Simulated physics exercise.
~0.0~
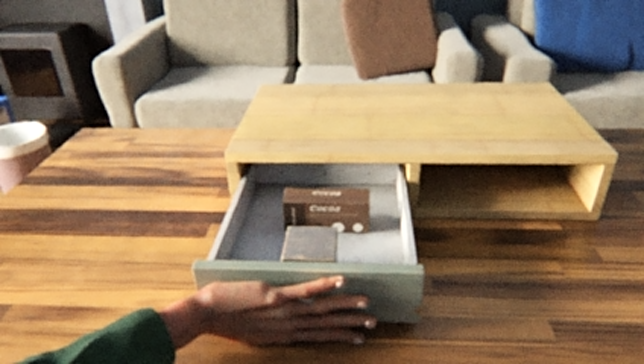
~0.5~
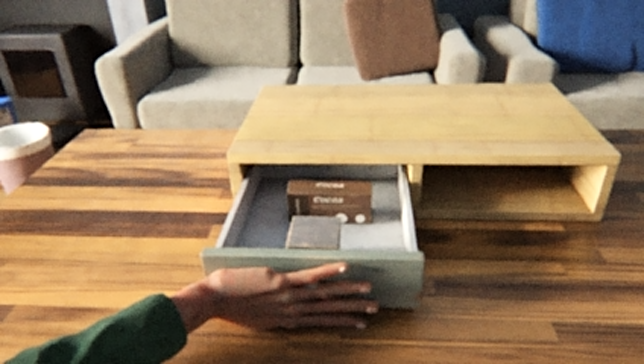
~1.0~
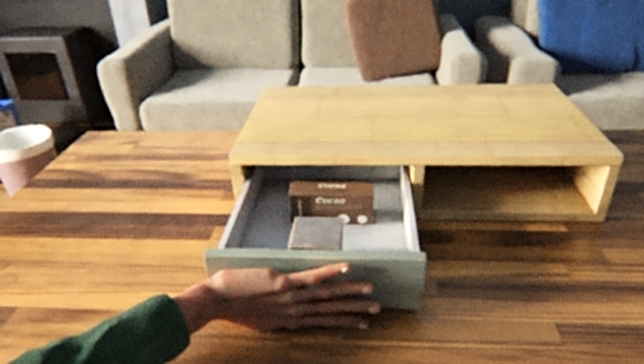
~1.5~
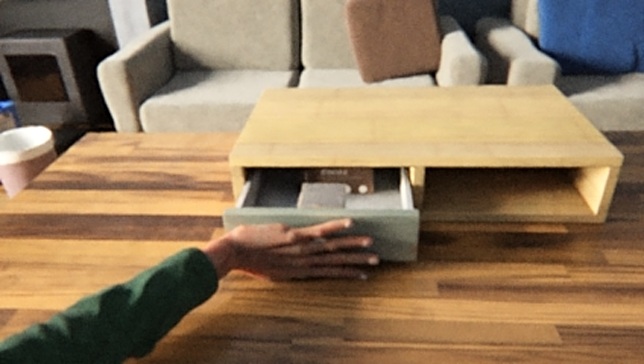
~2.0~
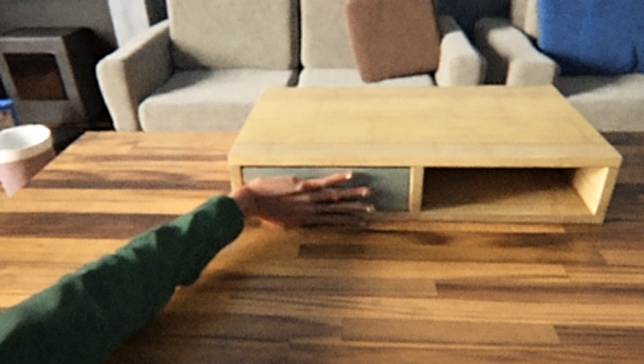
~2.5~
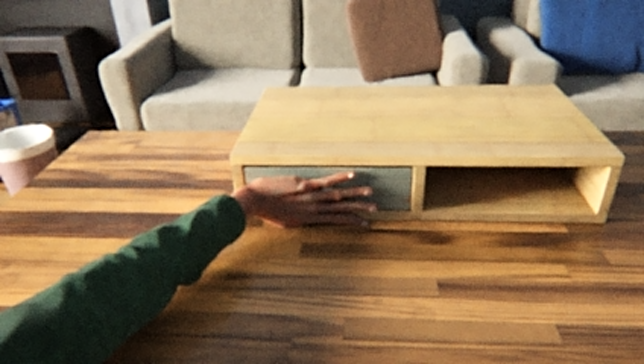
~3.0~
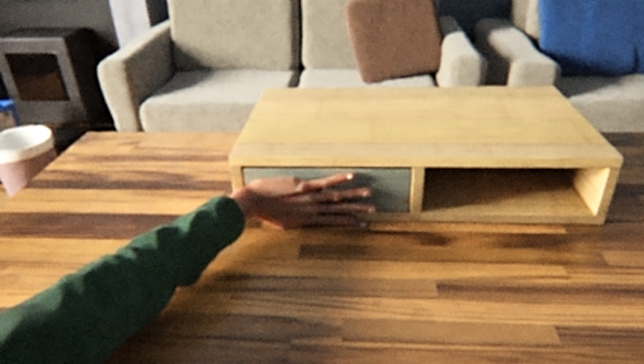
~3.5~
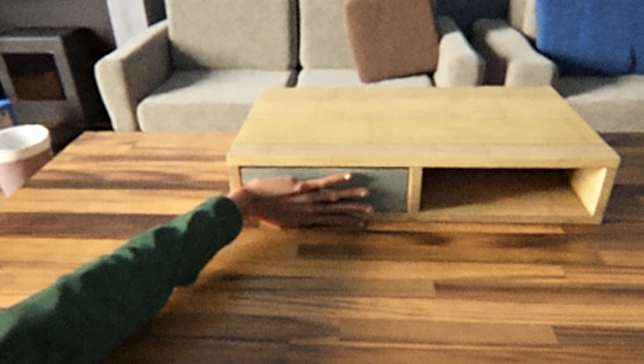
A hand pushes the drawer holding a brown packet and grey block fully shut.
